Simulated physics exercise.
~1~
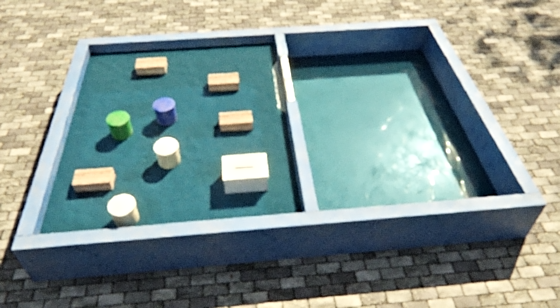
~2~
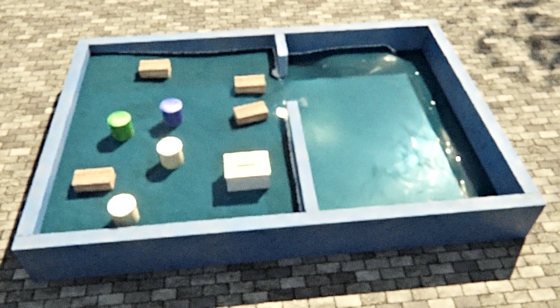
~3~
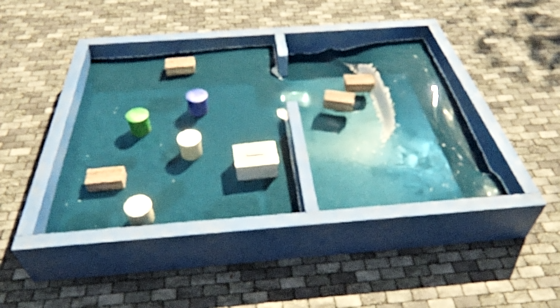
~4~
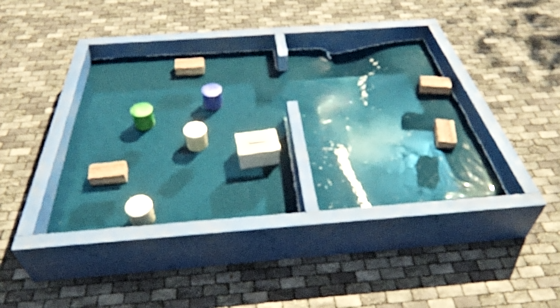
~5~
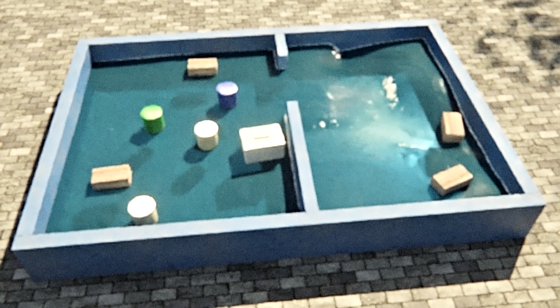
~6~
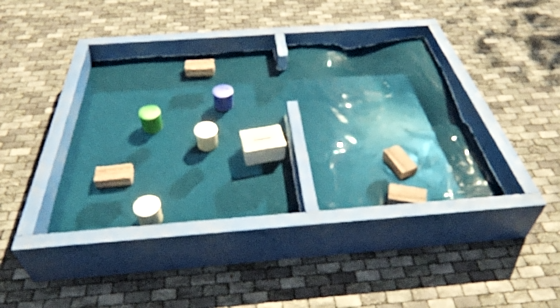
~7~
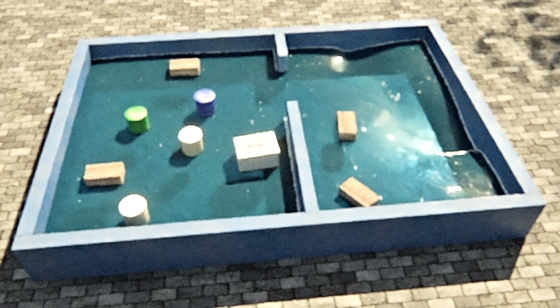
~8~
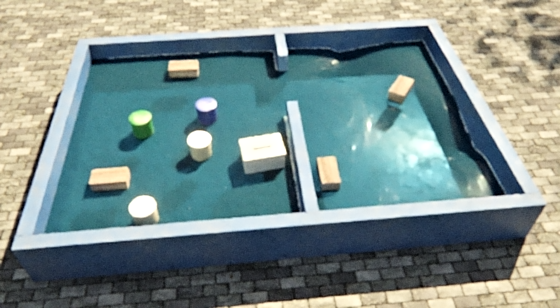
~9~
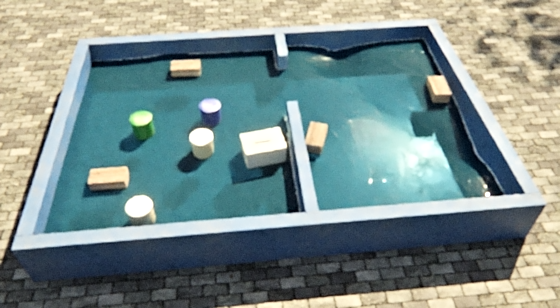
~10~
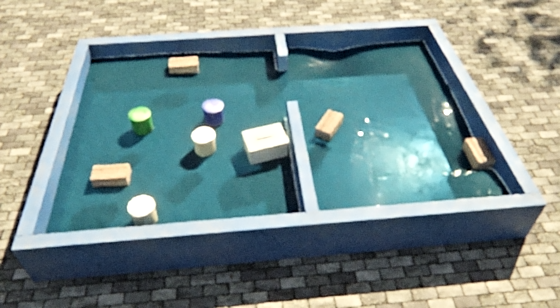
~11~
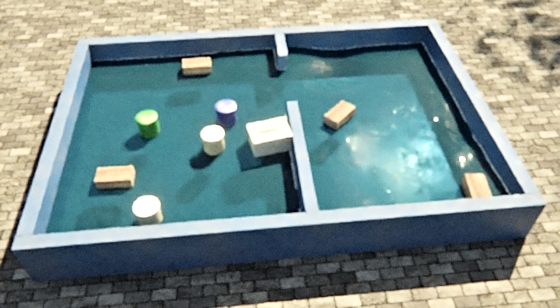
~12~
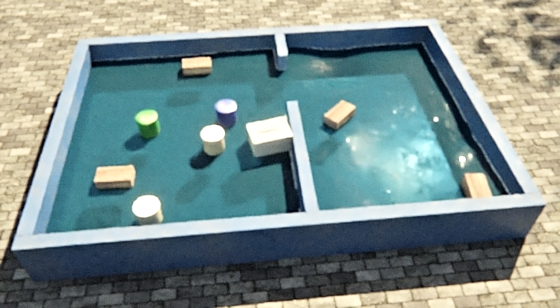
We see water surge through a gap in a two-part basin's dividing wall, carrying two tan blocks into the right side, where they circle. The green and blue pails drift slightly back and forth, ending afloat on the left with the white box against the divider.
